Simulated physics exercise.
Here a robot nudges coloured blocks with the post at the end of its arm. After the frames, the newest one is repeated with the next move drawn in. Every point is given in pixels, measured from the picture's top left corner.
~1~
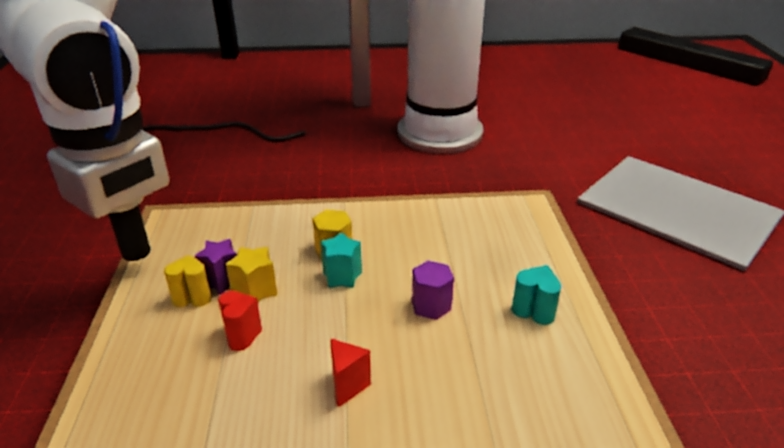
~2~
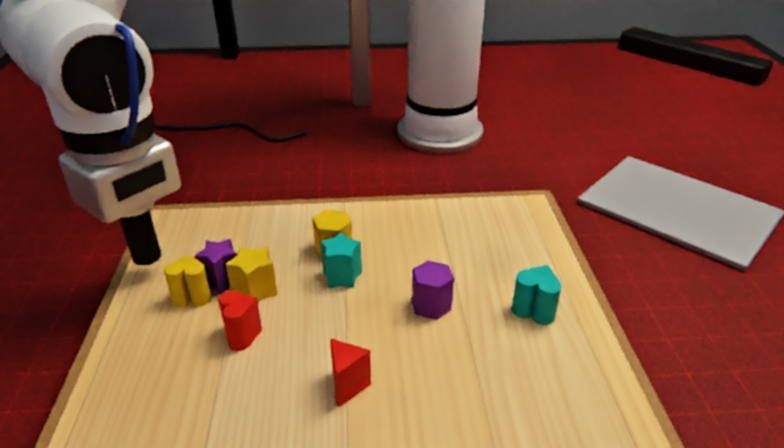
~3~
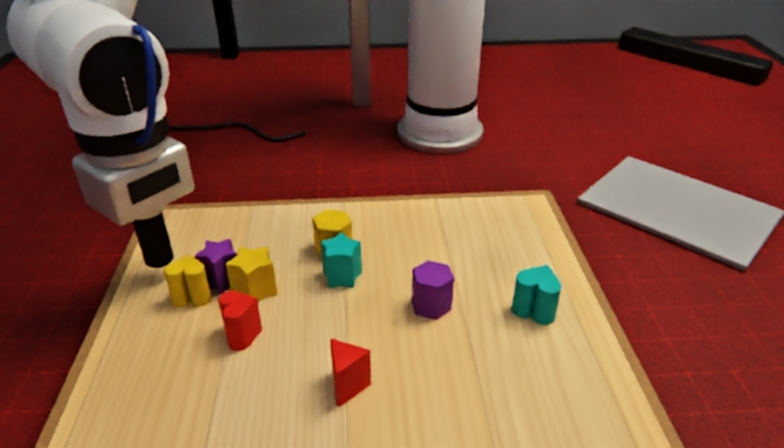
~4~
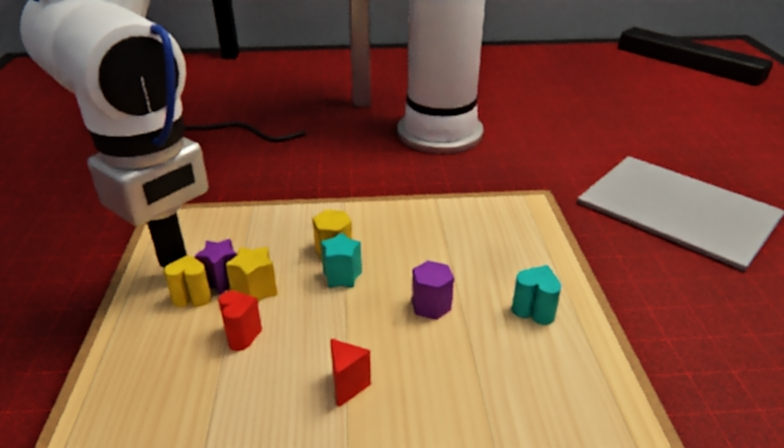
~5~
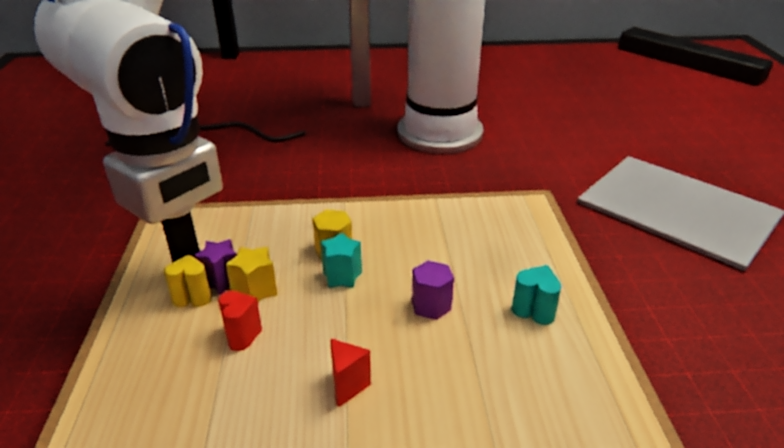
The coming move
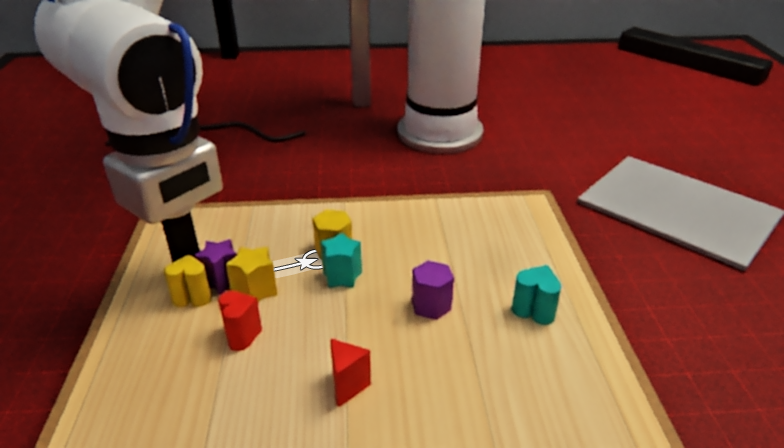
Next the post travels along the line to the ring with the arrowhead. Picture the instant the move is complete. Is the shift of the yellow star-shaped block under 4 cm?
Going by the path, no.
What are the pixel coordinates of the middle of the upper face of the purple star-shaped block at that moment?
It is going to be at (307, 247).
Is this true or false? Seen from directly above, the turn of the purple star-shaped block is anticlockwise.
My answer: False.
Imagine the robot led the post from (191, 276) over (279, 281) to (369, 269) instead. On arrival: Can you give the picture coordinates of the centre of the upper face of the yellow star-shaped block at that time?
Its top middle will sit at (353, 283).
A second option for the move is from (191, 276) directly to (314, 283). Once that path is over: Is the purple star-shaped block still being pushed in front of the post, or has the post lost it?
The post will still be pushing it.
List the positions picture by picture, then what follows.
The first frame shows post tip (137, 253); block tops, yellow heart block (185, 266); purple star-shaped block (216, 249); yellow star-shaped block (251, 258); yellow hexagonal block (332, 219).
The second frame shows post (147, 257); blocks unchanged.
The third frame shows post (160, 260); blocks unchanged.
The fourth frame shows post (173, 260); blocks unchanged.
The fifth frame shows post (187, 259); yellow heart block (185, 266); purple star-shaped block (216, 249); yellow star-shaped block (251, 258); yellow hexagonal block (332, 219).
Path on the board, from (191, 276) via (255, 273), ending at (317, 259).
The first path, step by step. One third of the way, post (231, 258); purple star-shaped block (253, 248); yellow star-shaped block (278, 262), turned 40° clockwise.
Two thirds of the way, post (275, 252); purple star-shaped block (290, 249), turned 30° clockwise; yellow star-shaped block (302, 270), turned 60° clockwise.
At the end, post (316, 242); yellow heart block in place; purple star-shaped block (307, 247), turned 70° clockwise; yellow star-shaped block (306, 271), turned 75° clockwise; yellow hexagonal block (340, 215).
